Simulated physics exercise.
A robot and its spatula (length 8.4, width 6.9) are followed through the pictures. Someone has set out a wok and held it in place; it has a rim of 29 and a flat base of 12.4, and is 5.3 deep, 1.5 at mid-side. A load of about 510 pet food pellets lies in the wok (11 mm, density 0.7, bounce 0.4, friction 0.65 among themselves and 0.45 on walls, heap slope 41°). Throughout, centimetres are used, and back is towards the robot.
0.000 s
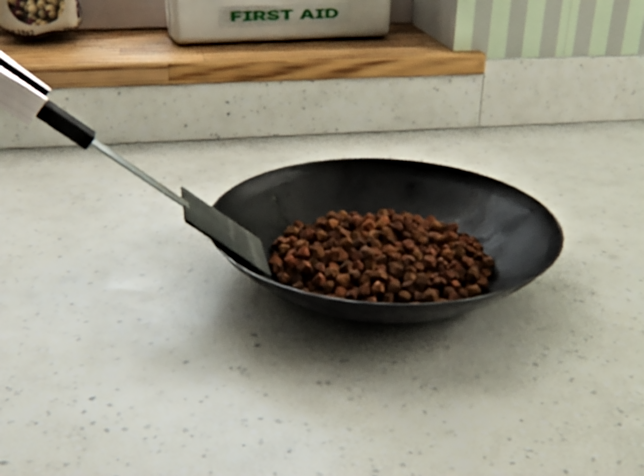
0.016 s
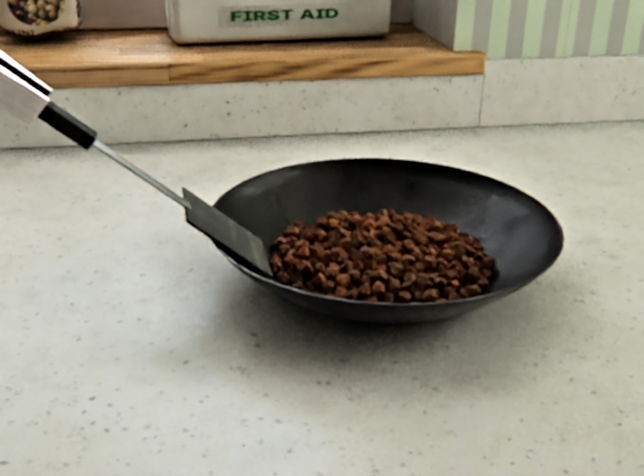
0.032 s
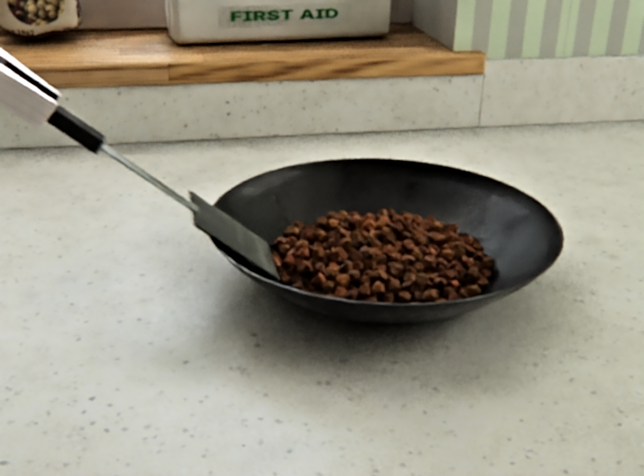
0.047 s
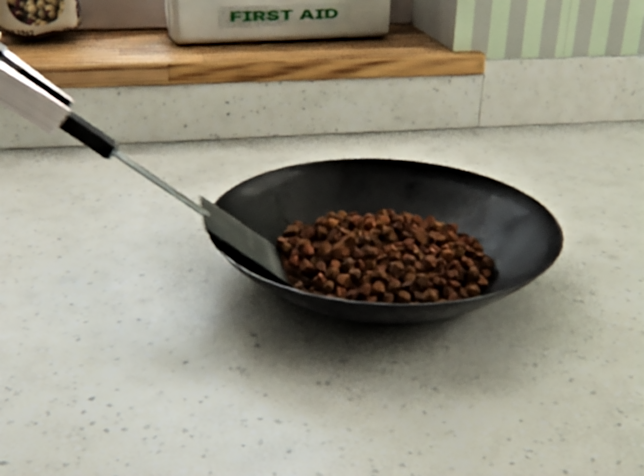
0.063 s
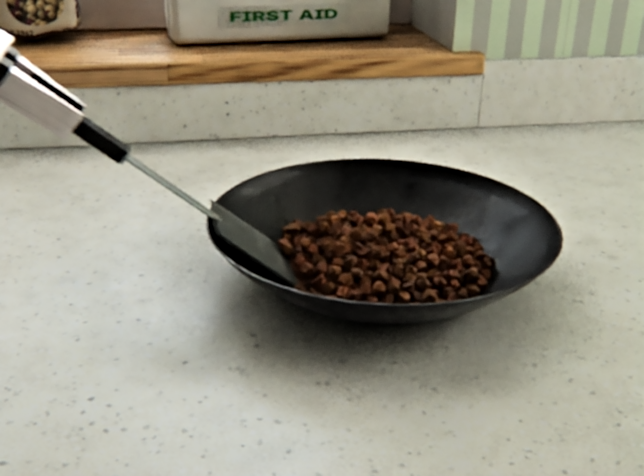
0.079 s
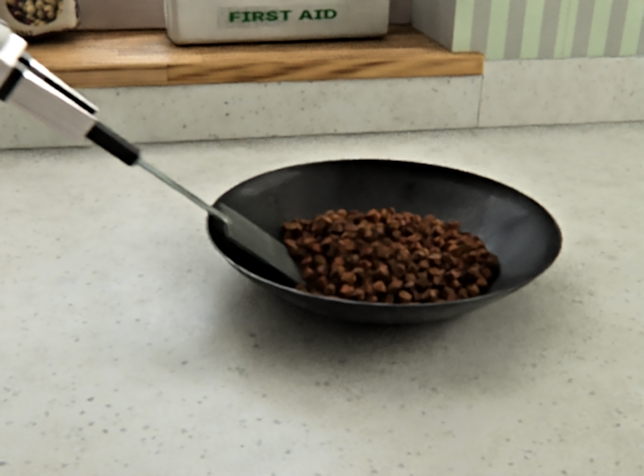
On a speckled countertop, a robot arm holding a spatula slides it slowly down and to the right inside a black wok, its blade moving a short way along the left edge of a heap of brown pellets, which shifts slightly.
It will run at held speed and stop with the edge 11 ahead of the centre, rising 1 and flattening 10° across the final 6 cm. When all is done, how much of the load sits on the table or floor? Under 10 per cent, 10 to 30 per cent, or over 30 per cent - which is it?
It is 10 to 30 per cent.
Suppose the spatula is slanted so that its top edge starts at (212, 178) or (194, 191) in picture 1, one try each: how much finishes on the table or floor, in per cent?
I'd say near 25 per cent for the first and near 25 per cent for the second.
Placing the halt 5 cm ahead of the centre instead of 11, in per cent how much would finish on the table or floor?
In that case about 0 percent ends on the table or floor.
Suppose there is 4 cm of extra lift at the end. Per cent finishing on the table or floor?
About 15 %.
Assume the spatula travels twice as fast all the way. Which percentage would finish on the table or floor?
I'd expect near 35 per cent.
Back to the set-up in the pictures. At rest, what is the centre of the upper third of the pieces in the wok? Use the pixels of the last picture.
The middle lies somewhere around (499, 222).
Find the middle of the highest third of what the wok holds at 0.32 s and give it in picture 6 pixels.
It is centred close to (486, 223).
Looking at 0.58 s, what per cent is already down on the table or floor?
I'd put it at around 15 per cent.
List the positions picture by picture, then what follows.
In the first picture, the spatula top edge at (183, 203), sloping 40°; upper third of the load around (380, 249), from x 275 to 485, top at y 215; 510 in the wok.
In the second picture, the spatula top edge at (185, 204), sloping 40°; upper third of the load around (380, 249), from x 275 to 485, top at y 215.
In the third picture, the spatula top edge at (192, 207), sloping 40°; upper third of the load around (380, 249), from x 275 to 485, top at y 215.
In the fourth picture, the spatula top edge at (203, 212), sloping 40°; upper third of the load around (379, 249), from x 280 to 485, top at y 215.
In the fifth picture, the spatula top edge at (214, 216), sloping 40°; upper third of the load around (377, 246), from x 285 to 490, top at y 215.
In the sixth picture, the spatula top edge at (224, 219), sloping 40°; upper third of the load around (384, 246), from x 285 to 490, top at y 215; 510 in the wok.
After 0.20 s, sloping 40°, highest piece 4 above the table; 510 in the wok.
After 0.32 s, sloping 37°, highest piece 6 above the table; 510 in the wok.
After 0.58 s, sloping 30°, highest piece 7 above the table; 437 in the wok, 71 on the table or floor, 2 on the blade or in flight.
After 1.63 s, sloping 30°, highest piece 7 above the table; 433 in the wok, 77 on the table or floor.
In the end, 433 in the wok, 77 on the table or floor. That is 15 % on the table or floor.
